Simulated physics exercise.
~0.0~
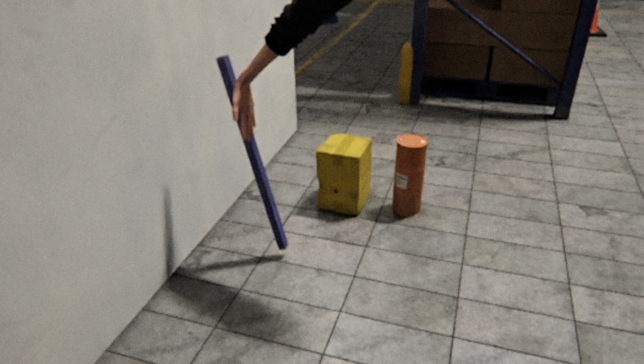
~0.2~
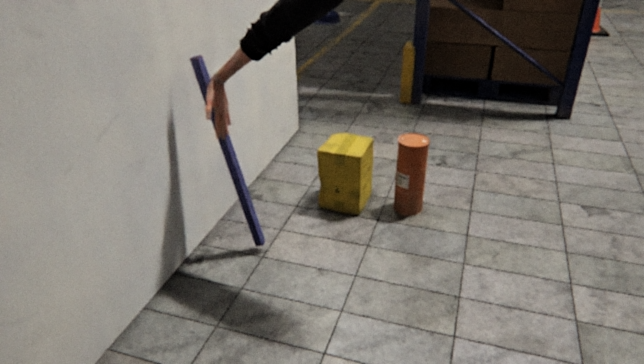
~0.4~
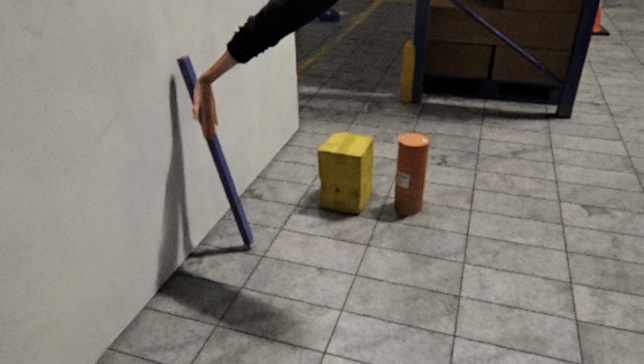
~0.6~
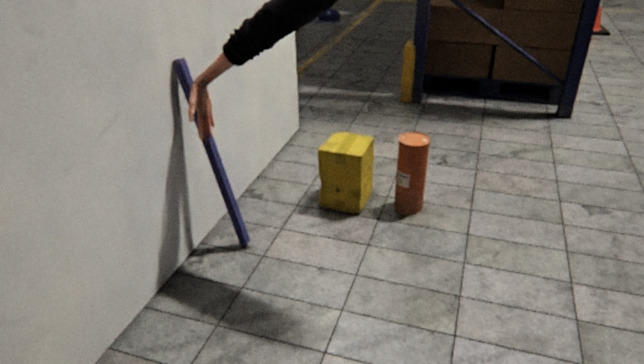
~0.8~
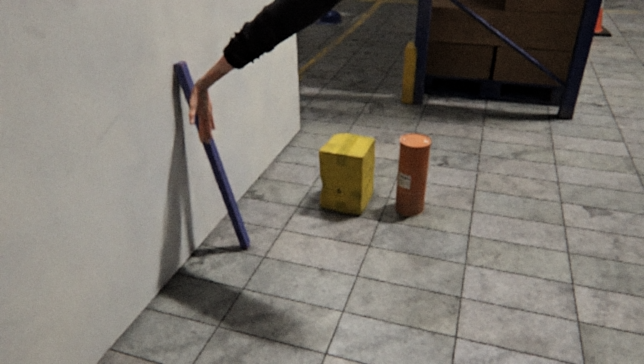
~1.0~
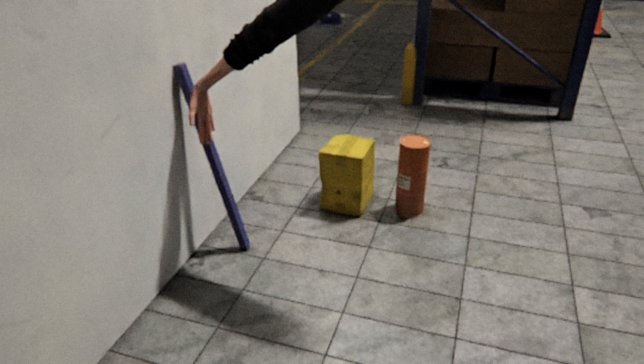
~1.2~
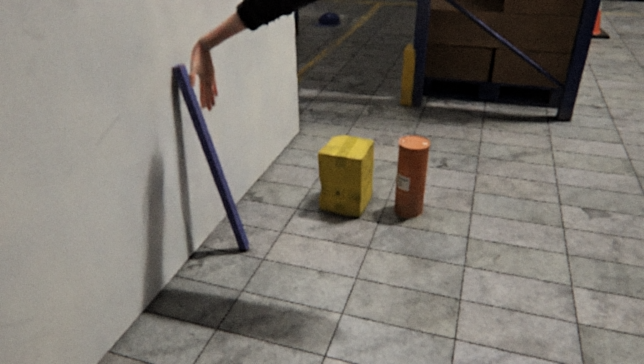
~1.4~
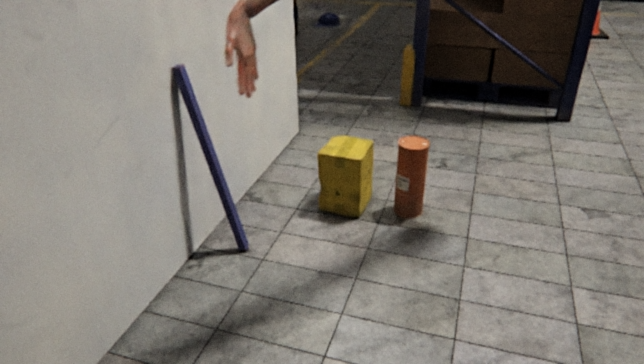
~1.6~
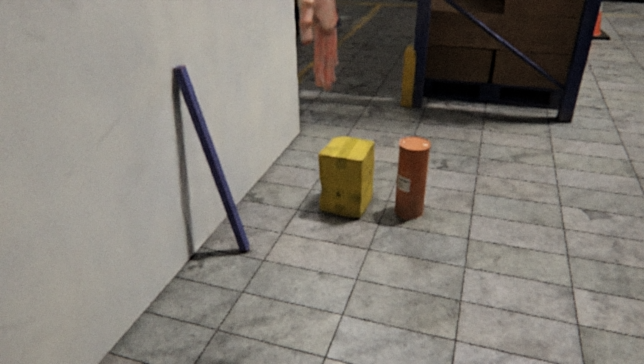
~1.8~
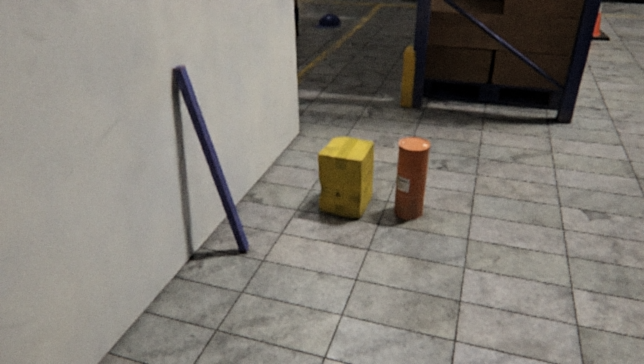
The video shows a hand moving a blue pole left to lean against a pale wall, near a yellow box and an orange canister on a tiled floor. The hand lets go and withdraws from view, and the pole stays leaning while the box and canister remain in place.
